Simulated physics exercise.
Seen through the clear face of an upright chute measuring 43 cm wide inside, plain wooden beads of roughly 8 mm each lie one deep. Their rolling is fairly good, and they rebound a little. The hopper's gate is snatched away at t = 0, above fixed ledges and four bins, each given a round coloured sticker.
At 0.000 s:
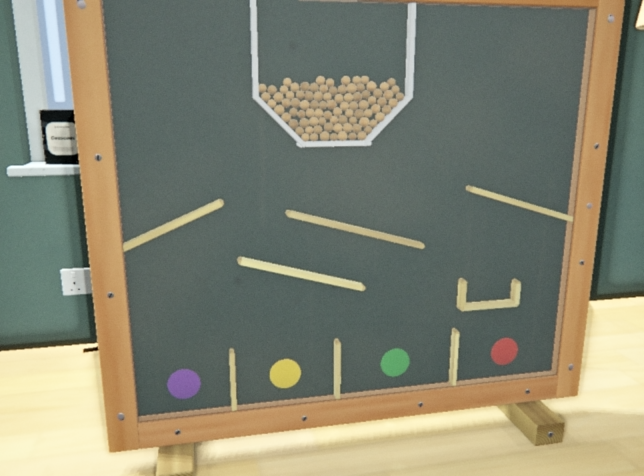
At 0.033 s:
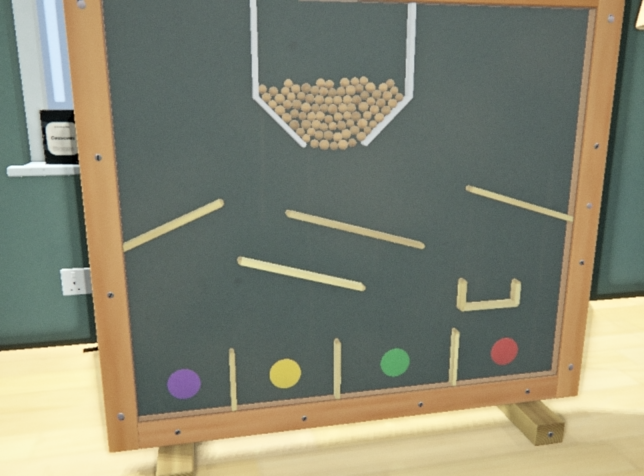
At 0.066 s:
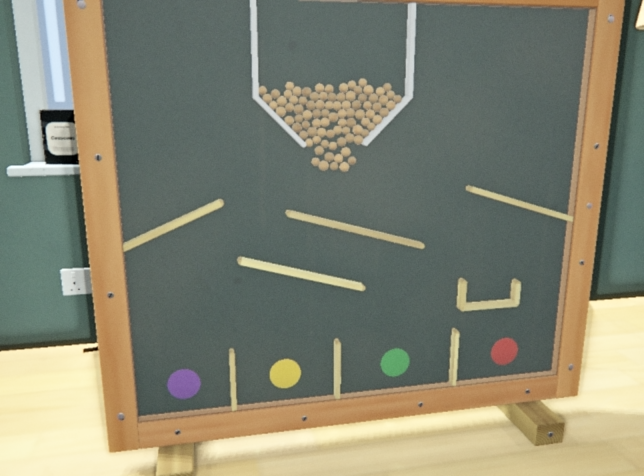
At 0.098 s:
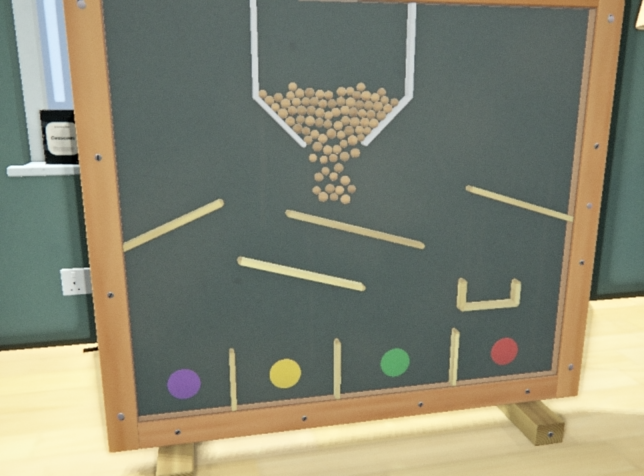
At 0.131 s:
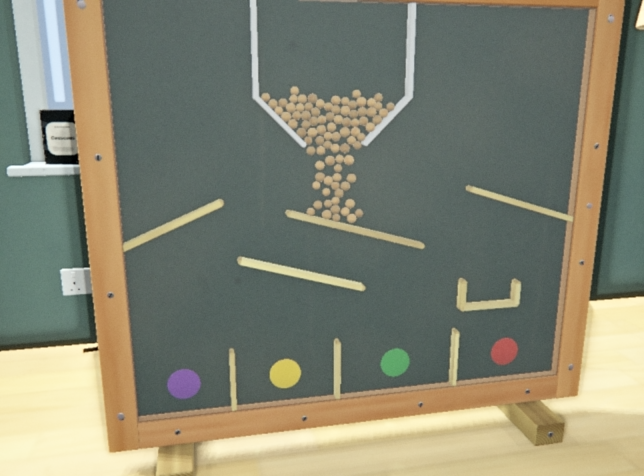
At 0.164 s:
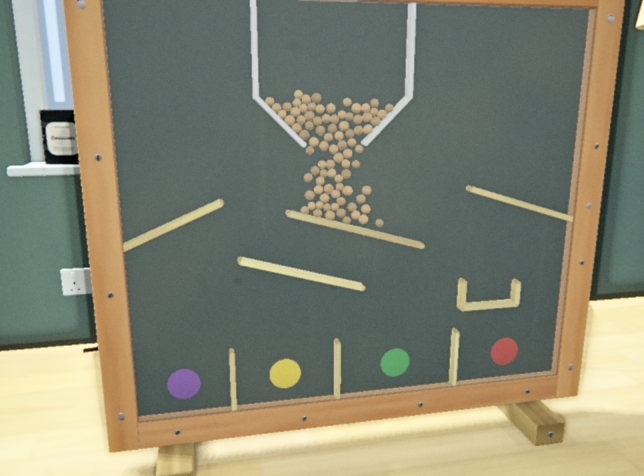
In a room with green walls, the base of a hopper on an upright wood-framed board disappears, and small tan beads pour through the gap onto a sloping ledge below, bunching there as a few roll down to the right.
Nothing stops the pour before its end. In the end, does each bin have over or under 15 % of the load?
In the end: Red bin: Under 15 %; green bin: Over 15 %; purple bin: Under 15 %; yellow bin: Under 15 %.
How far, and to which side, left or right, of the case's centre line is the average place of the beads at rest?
8 cm right.
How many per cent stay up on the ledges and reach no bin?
30 per cent.
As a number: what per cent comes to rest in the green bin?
Result: Approx. 60 per cent.
After 0.24 s 75 % have left the hopper; down in the bins, nothing yet.
After 0.34 s 100 % have left the hopper; down in the bins, nothing yet.
At rest by 1.8 s, red 10 %, green 60 %, purple 0 %, yellow 0 %, left higher up 30 %.
